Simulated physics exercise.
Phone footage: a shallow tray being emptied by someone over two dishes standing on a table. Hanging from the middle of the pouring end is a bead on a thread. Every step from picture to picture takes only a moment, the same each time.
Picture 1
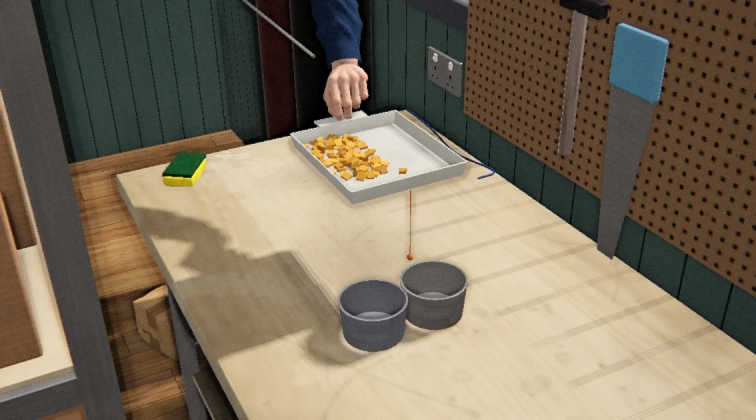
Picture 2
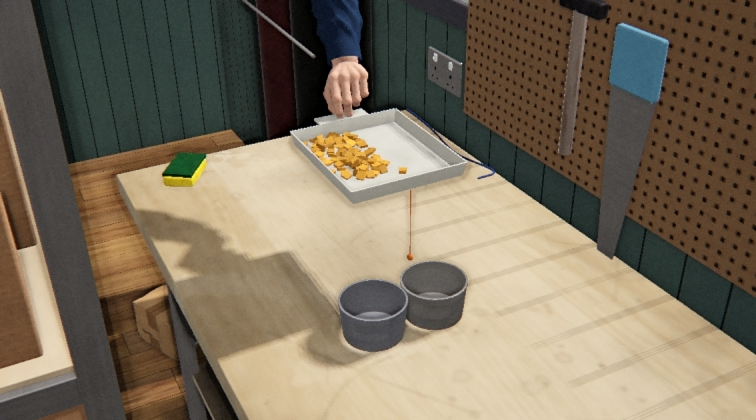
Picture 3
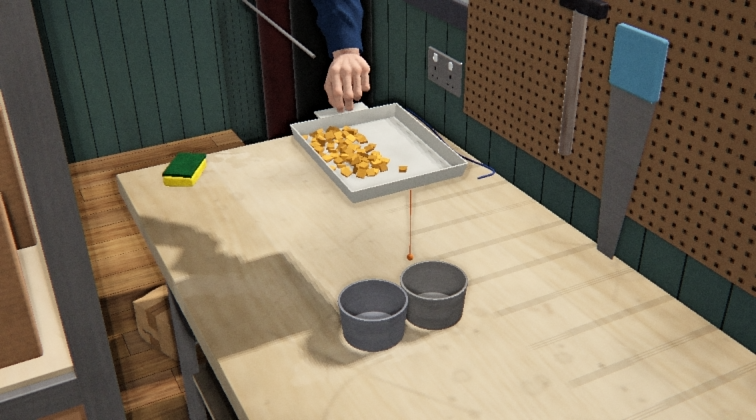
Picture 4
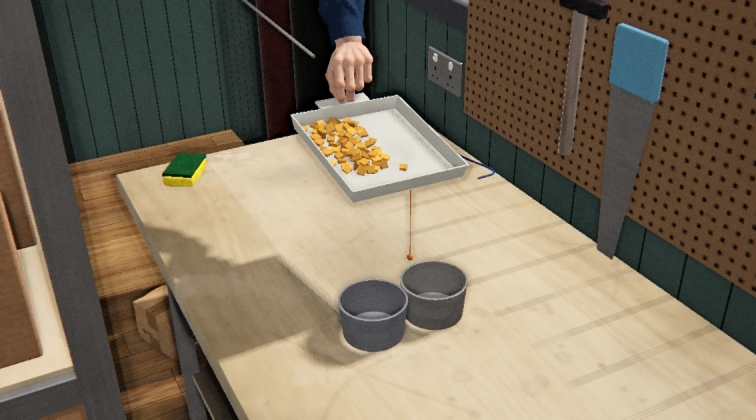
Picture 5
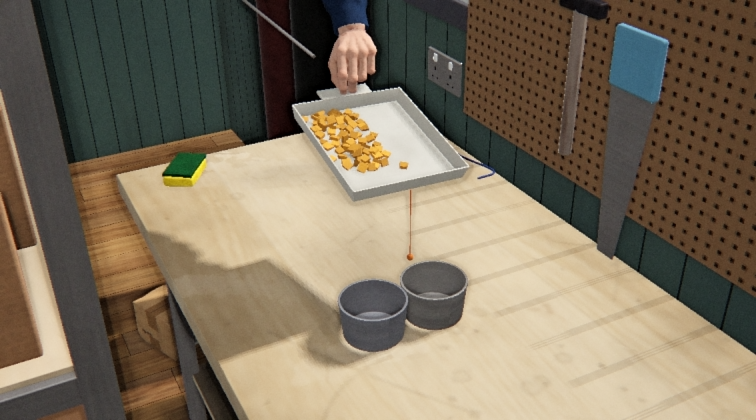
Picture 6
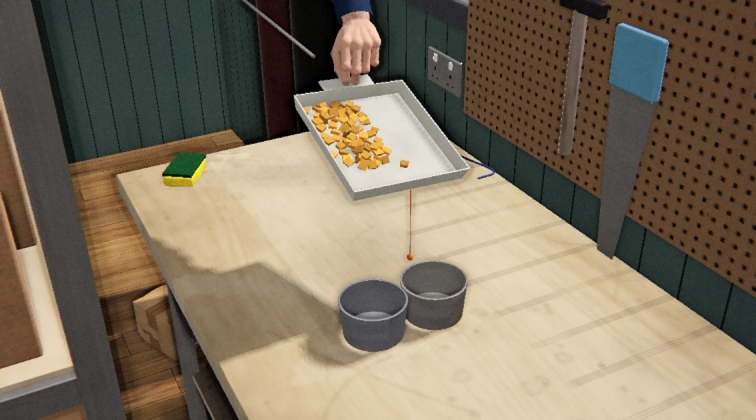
Hand gradually raising the back of a shallow tray of small orange crackers above two grey dishes on a wooden table.
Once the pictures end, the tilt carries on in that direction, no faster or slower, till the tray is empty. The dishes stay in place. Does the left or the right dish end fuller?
More lands right.
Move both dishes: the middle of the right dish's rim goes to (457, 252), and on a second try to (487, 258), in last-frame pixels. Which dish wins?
The dish to the right, then the dish to the left.
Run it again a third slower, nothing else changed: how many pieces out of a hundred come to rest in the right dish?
Roughly 50%.
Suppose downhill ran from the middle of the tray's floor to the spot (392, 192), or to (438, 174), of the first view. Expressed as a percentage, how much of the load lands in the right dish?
I'd say some 10 in a hundred at first, then 10 in a hundred.
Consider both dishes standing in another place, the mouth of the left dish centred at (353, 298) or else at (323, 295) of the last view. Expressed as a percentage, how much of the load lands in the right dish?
I'd say about 40 percent, followed by about 10 percent.
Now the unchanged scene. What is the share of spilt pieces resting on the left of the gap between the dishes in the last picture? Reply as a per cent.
It comes out at roughly 0 percent.
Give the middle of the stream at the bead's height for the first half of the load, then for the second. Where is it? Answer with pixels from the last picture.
Around (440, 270), followed by around (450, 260).
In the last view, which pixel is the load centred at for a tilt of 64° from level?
Around (411, 178).
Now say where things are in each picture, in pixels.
The first frame shows corners of the pouring end at (353, 190) and (463, 161), level; middle of the load at (343, 155), small crackers; left dish at (389, 331); right dish at (451, 310); bead on its thread at (410, 257).
The second frame shows corners of the pouring end at (353, 190) and (463, 161), level; middle of the load at (344, 154).
The third frame shows corners of the pouring end at (354, 189) and (464, 162), tipped barely, lowest at the right corner; middle of the load at (344, 150).
The fourth frame shows corners of the pouring end at (354, 189) and (464, 164), tipped a little, lowest at the right corner; middle of the load at (344, 144).
The fifth frame shows corners of the pouring end at (355, 189) and (465, 165), tipped a little, lowest at the right corner; middle of the load at (345, 138).
The sixth frame shows corners of the pouring end at (356, 189) and (466, 167), tipped clearly, lowest at the right corner; middle of the load at (347, 133); left dish at (389, 331); right dish at (451, 310).
Soon after the last picture, tray tipped steeply; nearly all on the tray; a small part in the air.
A little later, tray tipped past a quarter turn; most on the tray; a small part in the right dish; a small part outside both; a small part in the air.
Later still, tray tipped past a quarter turn; a small part in the left dish; about half in the right dish; about a third outside both.
At rest, tray tipped past a quarter turn; a small part in the left dish; about half in the right dish; about a third outside both.
